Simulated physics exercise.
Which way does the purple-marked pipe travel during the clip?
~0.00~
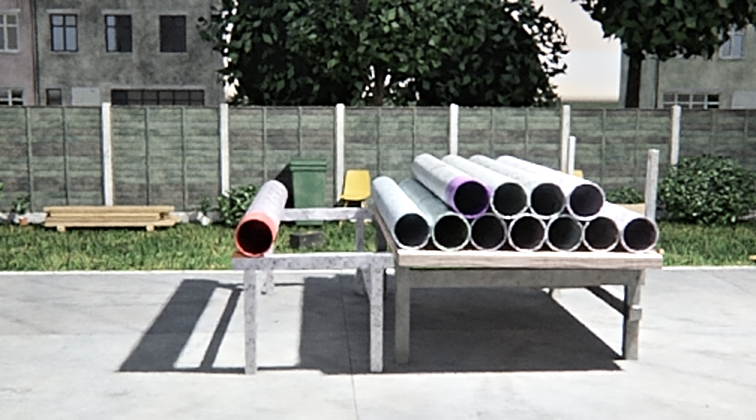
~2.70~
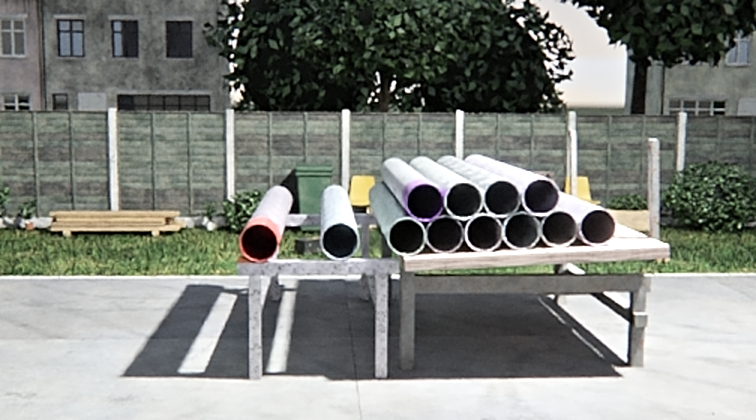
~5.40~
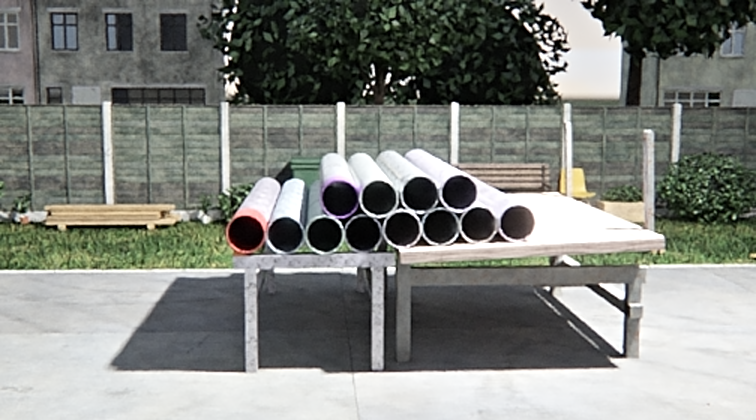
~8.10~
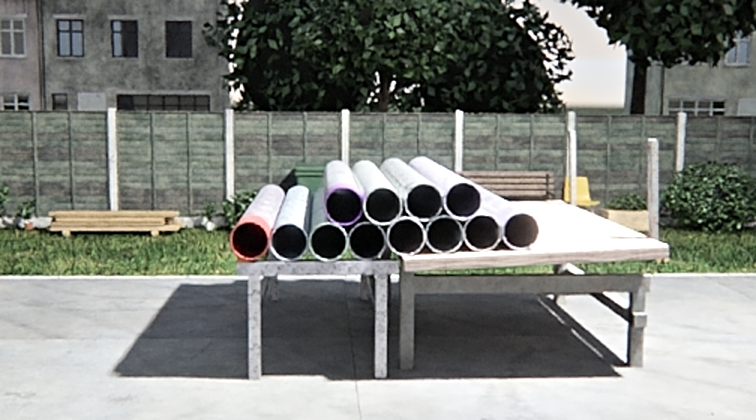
It travels to the left, going from above the wooden deck to above the lower rack.
